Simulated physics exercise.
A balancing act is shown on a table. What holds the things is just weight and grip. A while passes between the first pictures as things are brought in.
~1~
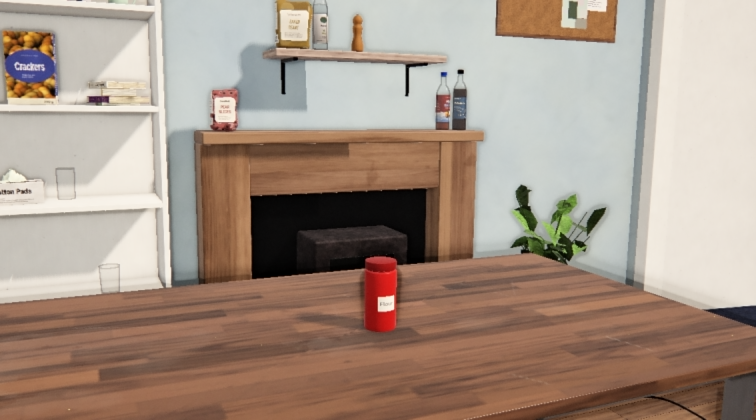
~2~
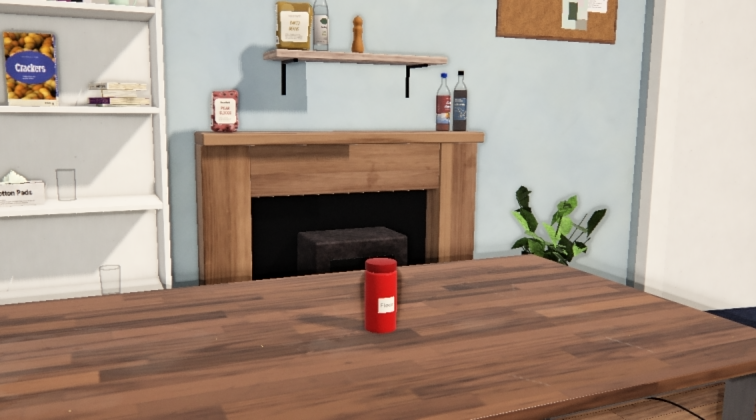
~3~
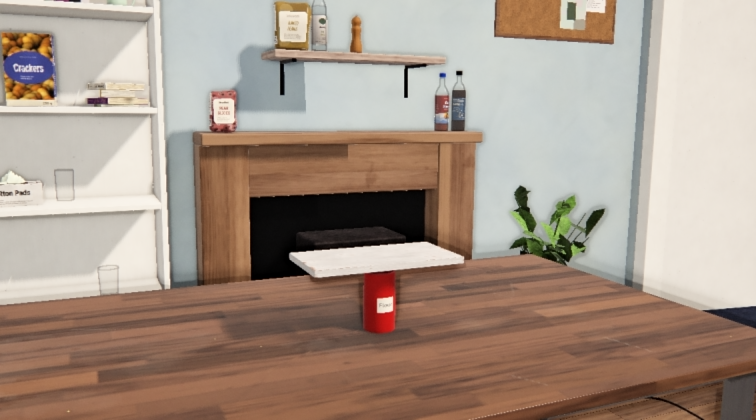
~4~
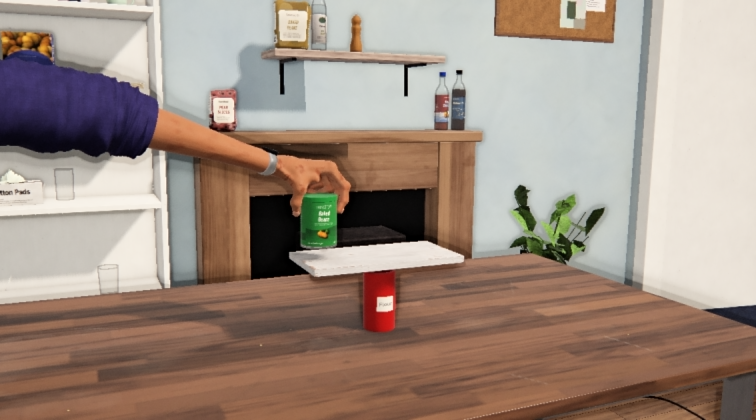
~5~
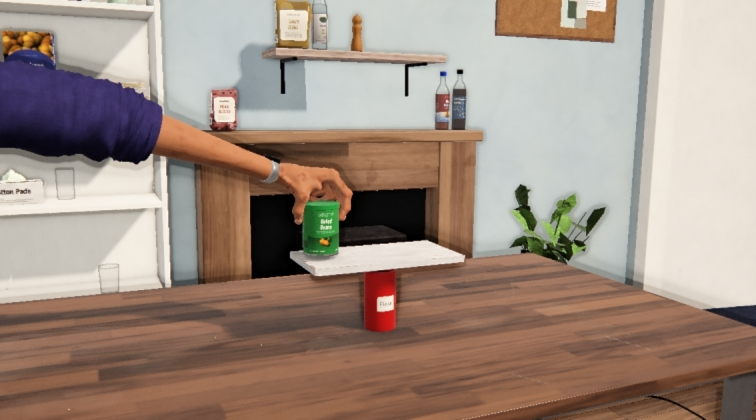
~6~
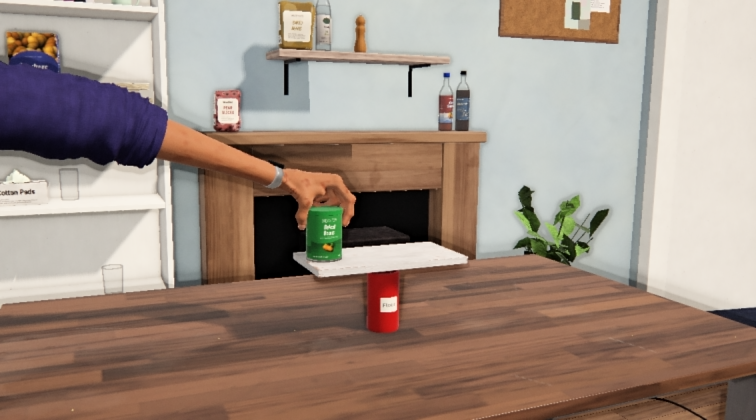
On a wooden table in front of a fireplace, a red container stands alone, then a white board appears balanced across its top. An arm reaches in from the left and lowers a green tin onto the board's left end, still gripping it.
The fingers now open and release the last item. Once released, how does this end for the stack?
Unstable.
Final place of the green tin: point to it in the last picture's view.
End position: Approximately (245, 326).
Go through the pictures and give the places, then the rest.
In the first frame, the last thing is not in view yet.
In the second frame, the last thing is not in view yet.
In the third frame, the last thing is not in view yet; white board (376, 258).
The fourth frame shows on its way; green tin (319, 221); white board (376, 257).
The fifth frame shows on its way; green tin (321, 228); white board (377, 257).
The sixth frame shows set down, still held; green tin (324, 234); white board (380, 258).
Then, 0.30 s past the last view, green tin now fallen; white board rocked 37° from its first pose.
Then, 0.40 s past the last view, white board rocked 63° from its first pose.
Then, 0.70 s past the last view, white board now fallen; red jar displaced a little.
Finally, fallen, green tin and white board; red jar still in place. Final places as the last picture's camera would see them, green tin near (246, 326). The stack loses its balance.
